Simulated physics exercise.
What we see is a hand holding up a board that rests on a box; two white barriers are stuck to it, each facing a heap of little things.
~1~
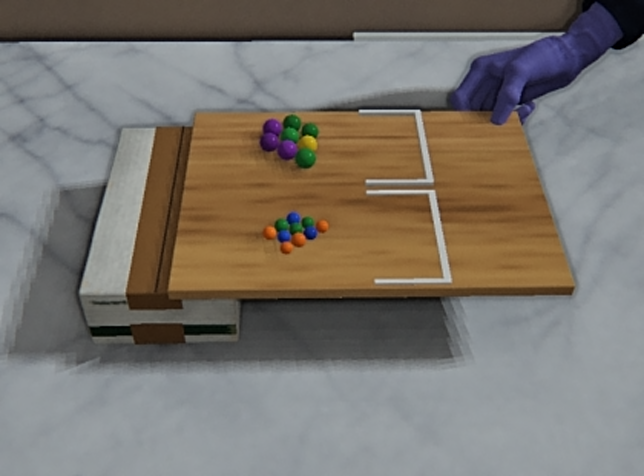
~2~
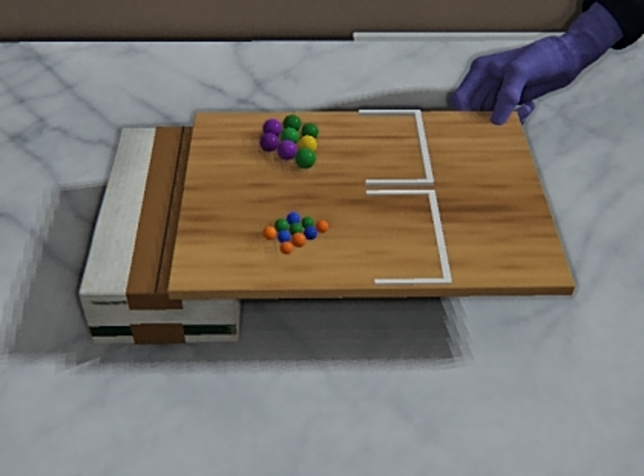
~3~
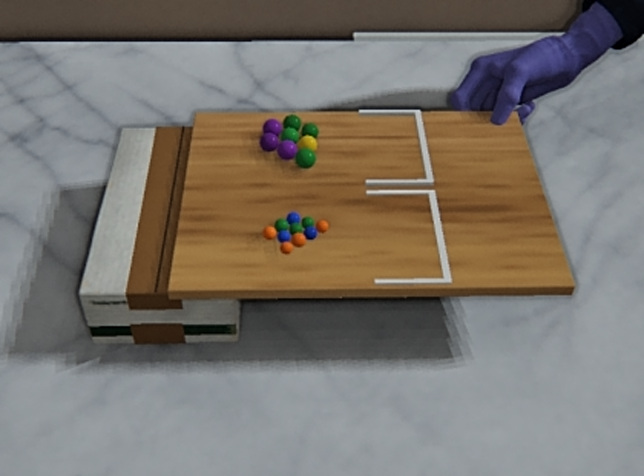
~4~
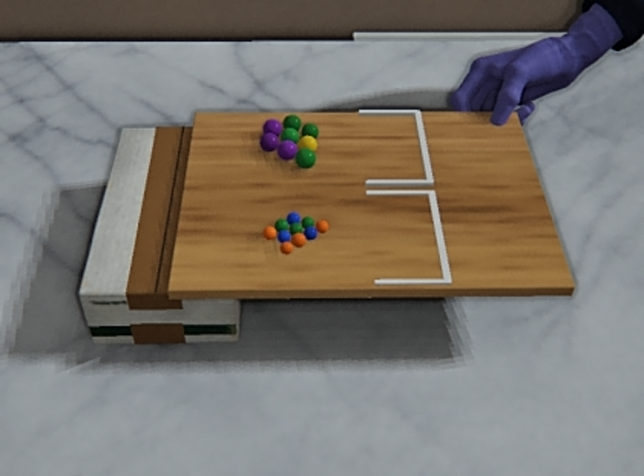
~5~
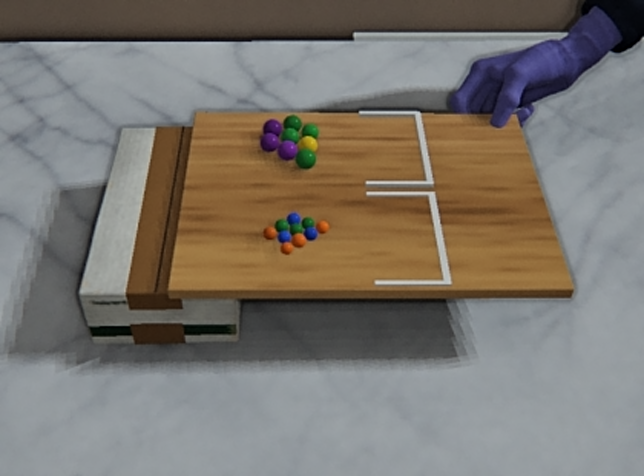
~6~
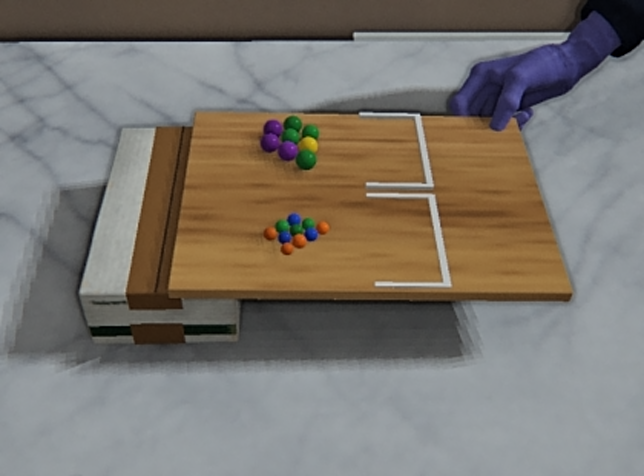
In this clip, a purple-gloved hand holds the right end of a wooden board resting on a box, lowering it very slightly, while two groups of small colorful balls stay still to the left of two white barriers.
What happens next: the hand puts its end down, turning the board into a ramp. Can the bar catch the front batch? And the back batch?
In order: The front batch moves on past; the back batch moves on past.
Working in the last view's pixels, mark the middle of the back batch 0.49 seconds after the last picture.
Its centre should sit roughly at (338, 152).
Then, 0.49 s later than the last frame, board sloping at 10°; front batch on its way down; back batch on its way down.
Then, 0.92 s later than the last frame, board resting at 15°; front batch every one past its bar; back batch the larger part past its bar.
When it is over, board resting at 15°; front batch every one past its bar; back batch the larger part past its bar.
